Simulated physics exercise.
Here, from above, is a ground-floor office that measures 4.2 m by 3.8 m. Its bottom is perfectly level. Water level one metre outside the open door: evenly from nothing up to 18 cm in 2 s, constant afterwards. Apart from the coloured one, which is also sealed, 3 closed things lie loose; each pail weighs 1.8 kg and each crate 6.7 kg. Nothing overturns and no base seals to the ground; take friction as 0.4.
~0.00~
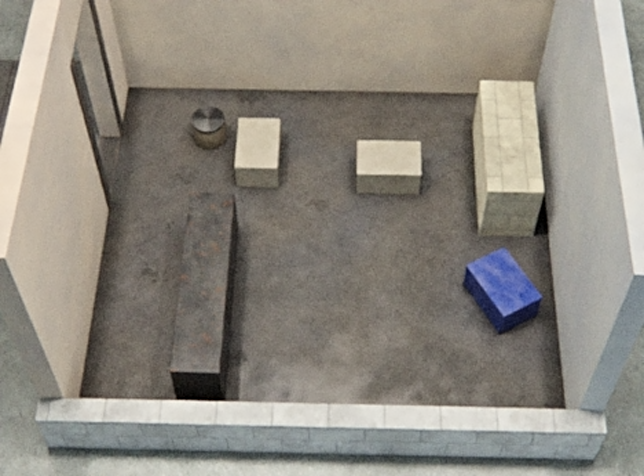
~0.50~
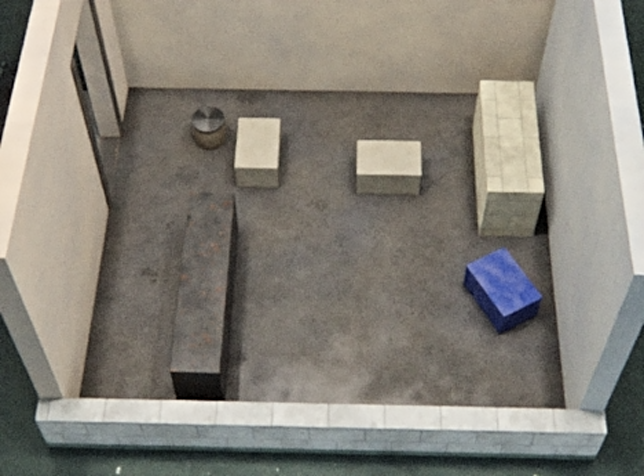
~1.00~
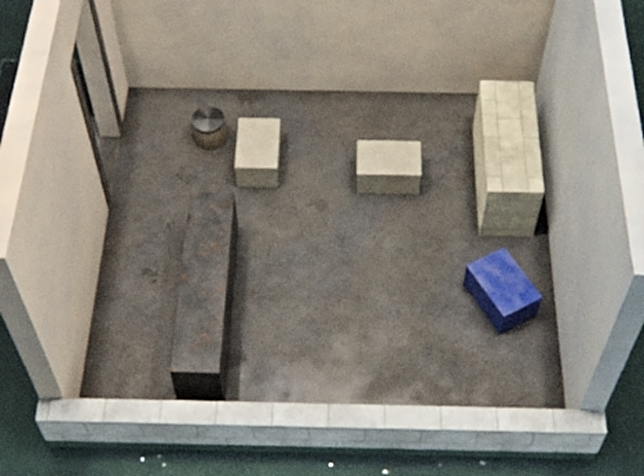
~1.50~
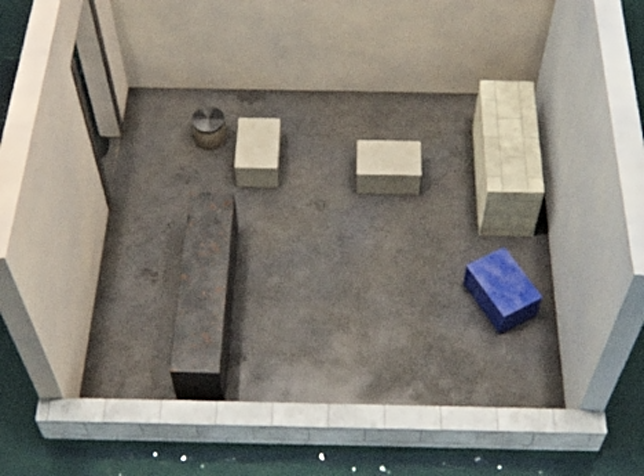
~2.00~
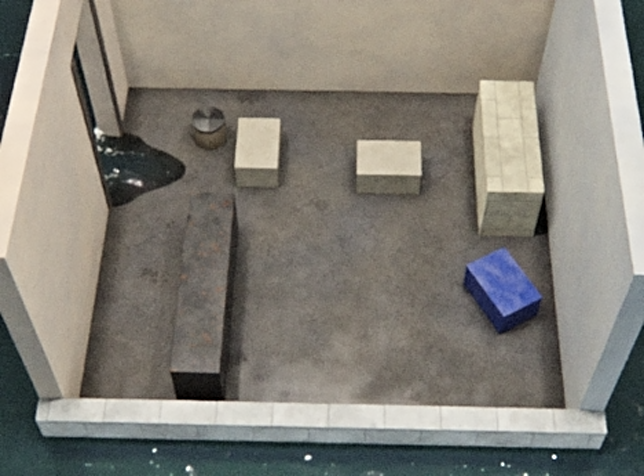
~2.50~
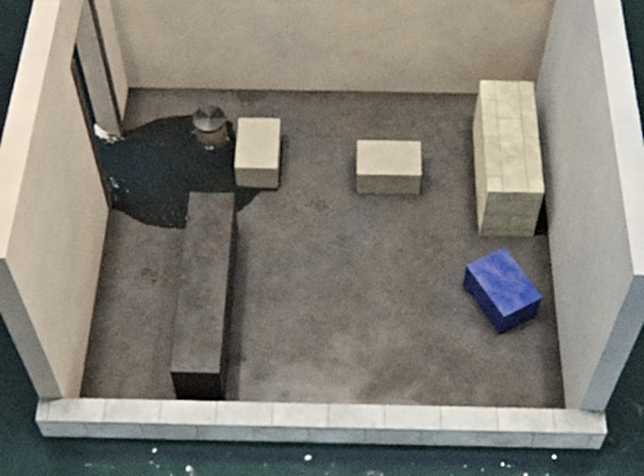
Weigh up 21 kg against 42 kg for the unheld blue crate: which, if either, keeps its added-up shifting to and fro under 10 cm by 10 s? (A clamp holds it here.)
I predict even the lighter option keeps it in place.
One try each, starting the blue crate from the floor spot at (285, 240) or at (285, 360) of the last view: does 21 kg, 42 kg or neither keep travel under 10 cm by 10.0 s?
Note, in order: Both OK; both OK.
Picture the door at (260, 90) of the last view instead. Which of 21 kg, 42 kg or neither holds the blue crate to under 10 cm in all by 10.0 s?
Under that setup, the light option succeeds.
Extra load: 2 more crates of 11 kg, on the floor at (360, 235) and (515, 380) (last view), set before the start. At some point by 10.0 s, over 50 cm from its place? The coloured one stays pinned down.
Above the mark, then below the mark.
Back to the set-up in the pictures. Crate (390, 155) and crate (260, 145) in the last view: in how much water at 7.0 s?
About 7 and 10 cm.
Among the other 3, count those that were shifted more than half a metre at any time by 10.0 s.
The total is 3.
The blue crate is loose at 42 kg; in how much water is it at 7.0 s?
Depth: Approx. 4 cm.
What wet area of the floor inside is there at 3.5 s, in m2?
My estimate is roughly 5.0 m2.
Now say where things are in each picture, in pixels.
In the first picture, the blue crate at (504, 281), on the bottom; 0.0 m2 under water; 0 of 4 have shifted.
In the second picture, the blue crate at (504, 281) rests on the ground; water covers 0.0 m2; 0 of 4 have shifted.
In the third picture, the blue crate at (504, 281), on the bottom; water covers 0.0 m2; 0 of 4 have shifted.
In the fourth picture, the blue crate at (504, 281) rests on the ground; water covers 0.0 m2; 0 of 4 have shifted.
In the fifth picture, the blue crate at (504, 281), on the bottom; water covers 0.3 m2; 0 of 4 have shifted.
In the sixth picture, the blue crate at (504, 281), on the bottom; water covers 1.4 m2; 0 of 4 have shifted.
After 3.5 s the blue crate would be 0 cm from its start with 21 kg and 0 cm from its start with 42 kg; 0 cm of water round it then.
After 4.5 s the blue crate would be 0 cm from its start with 21 kg and 0 cm from its start with 42 kg; 2 cm of water round it then.
After 7.0 s the blue crate would be 0 cm from its start with 21 kg and 0 cm from its start with 42 kg; 4 cm of water round it then.
After 10.0 s the blue crate would be 0 cm from its start with 21 kg and 0 cm from its start with 42 kg; 7 cm of water round it then.
